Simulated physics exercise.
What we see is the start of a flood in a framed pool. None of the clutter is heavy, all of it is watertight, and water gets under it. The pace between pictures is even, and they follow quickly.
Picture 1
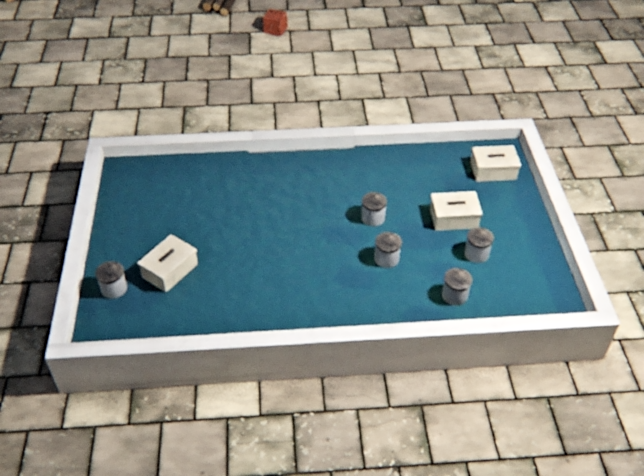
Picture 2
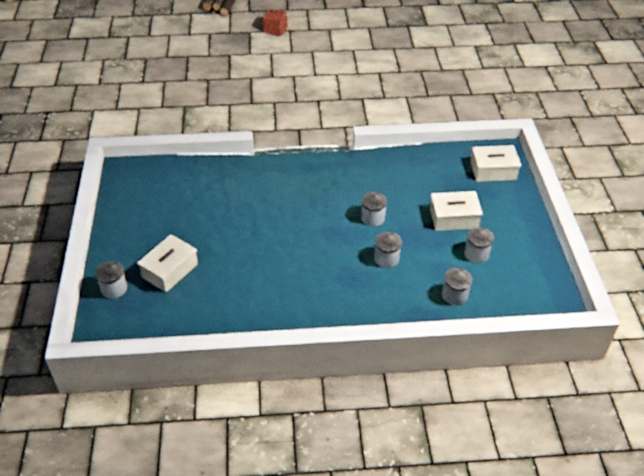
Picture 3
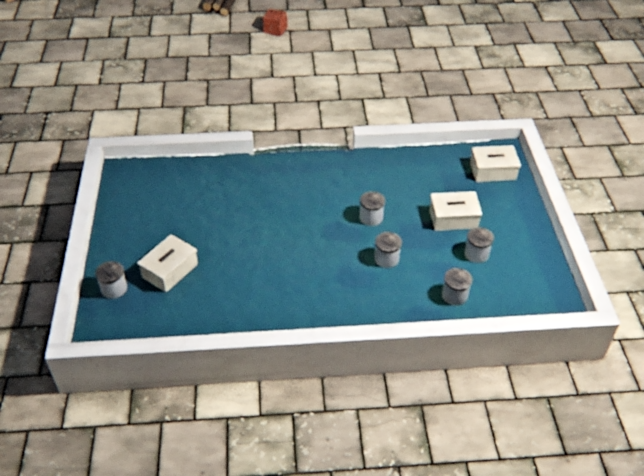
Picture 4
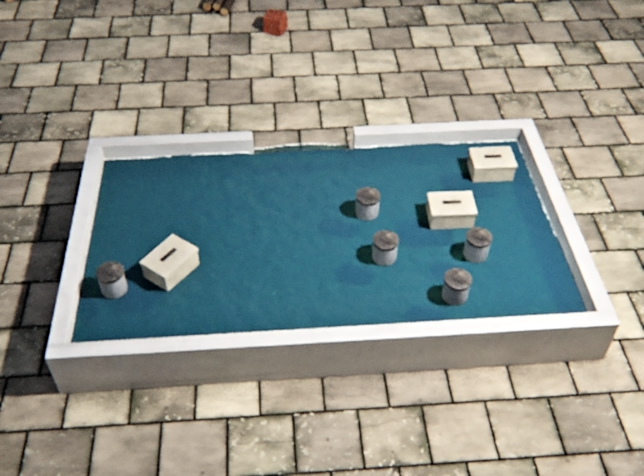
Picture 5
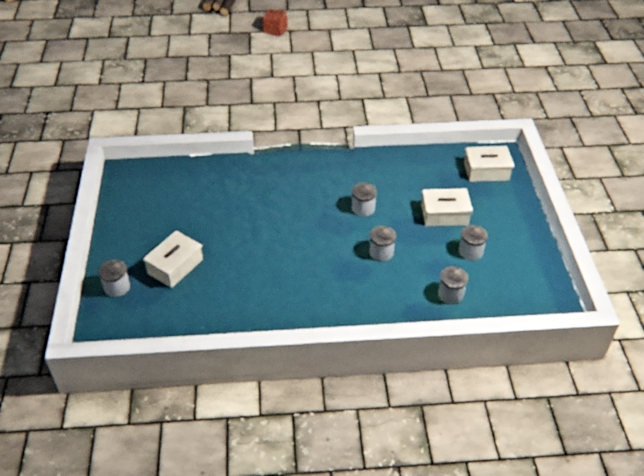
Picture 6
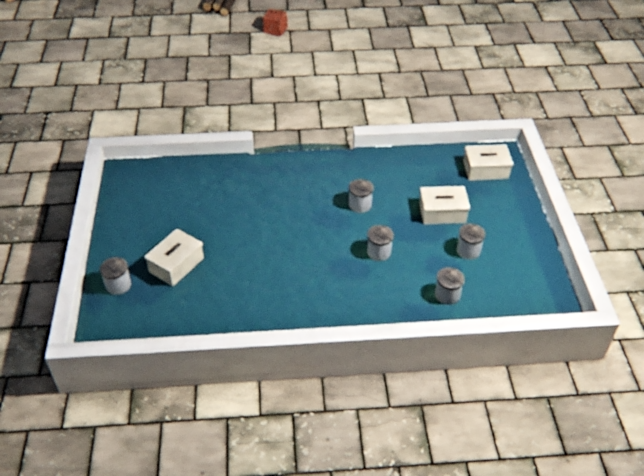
To begin with, three pale boxes and five grey pails float still in a white-framed pool on paving. A section of the back wall disappears, leaving a gap, and the water ripples slightly. The pails and boxes then drift a little, those on the right shifting left and slightly toward the back.
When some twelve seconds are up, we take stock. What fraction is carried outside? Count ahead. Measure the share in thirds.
Stays below one third.
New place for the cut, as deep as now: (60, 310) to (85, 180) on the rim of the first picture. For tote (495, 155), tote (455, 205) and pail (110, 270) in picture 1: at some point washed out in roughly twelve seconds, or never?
Remains, remains, swept away.
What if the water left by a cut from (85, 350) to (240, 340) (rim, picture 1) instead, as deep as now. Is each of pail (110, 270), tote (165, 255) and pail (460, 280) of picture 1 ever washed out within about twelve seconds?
As listed: Washed out, carried outside, no.
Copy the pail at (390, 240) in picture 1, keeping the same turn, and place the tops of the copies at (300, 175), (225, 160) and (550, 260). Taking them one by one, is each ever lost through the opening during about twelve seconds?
Lab note - results by position: Exited, exited, retained.
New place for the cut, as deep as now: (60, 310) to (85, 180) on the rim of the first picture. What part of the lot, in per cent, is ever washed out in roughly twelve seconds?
20 per cent.
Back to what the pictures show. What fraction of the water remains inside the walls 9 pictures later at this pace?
Close to 80 percent of it stays.
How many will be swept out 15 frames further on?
That makes 1.
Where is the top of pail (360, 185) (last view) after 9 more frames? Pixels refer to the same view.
Roughly at (335, 160).
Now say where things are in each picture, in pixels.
The first picture shows a pail at (374, 201) floats; a tote at (457, 204), afloat; 0 of 8 have shifted.
The second picture shows a pail at (374, 201), afloat; a tote at (457, 204), afloat; 0 of 8 have shifted.
The third picture shows a pail at (373, 200), afloat; a tote at (456, 204), afloat; 0 of 8 have shifted.
The fourth picture shows a pail at (368, 196) floats, close to its start; a tote at (452, 203), afloat, close to its start; 1 of 8 have shifted.
The fifth picture shows a pail at (364, 191) floats, close to its start; a tote at (447, 200) floats, close to its start; 6 of 8 have shifted.
The sixth picture shows a pail at (361, 187) floats, close to its start; a tote at (445, 198), afloat, close to its start; 8 of 8 have shifted.
A moment on, 0 of 8 are out; 8 afloat.
Next, 0 of 8 are out; 8 afloat.
Later, 1 of 8 are out; 7 afloat.
In the end, 1 of 8 are out; 7 afloat.
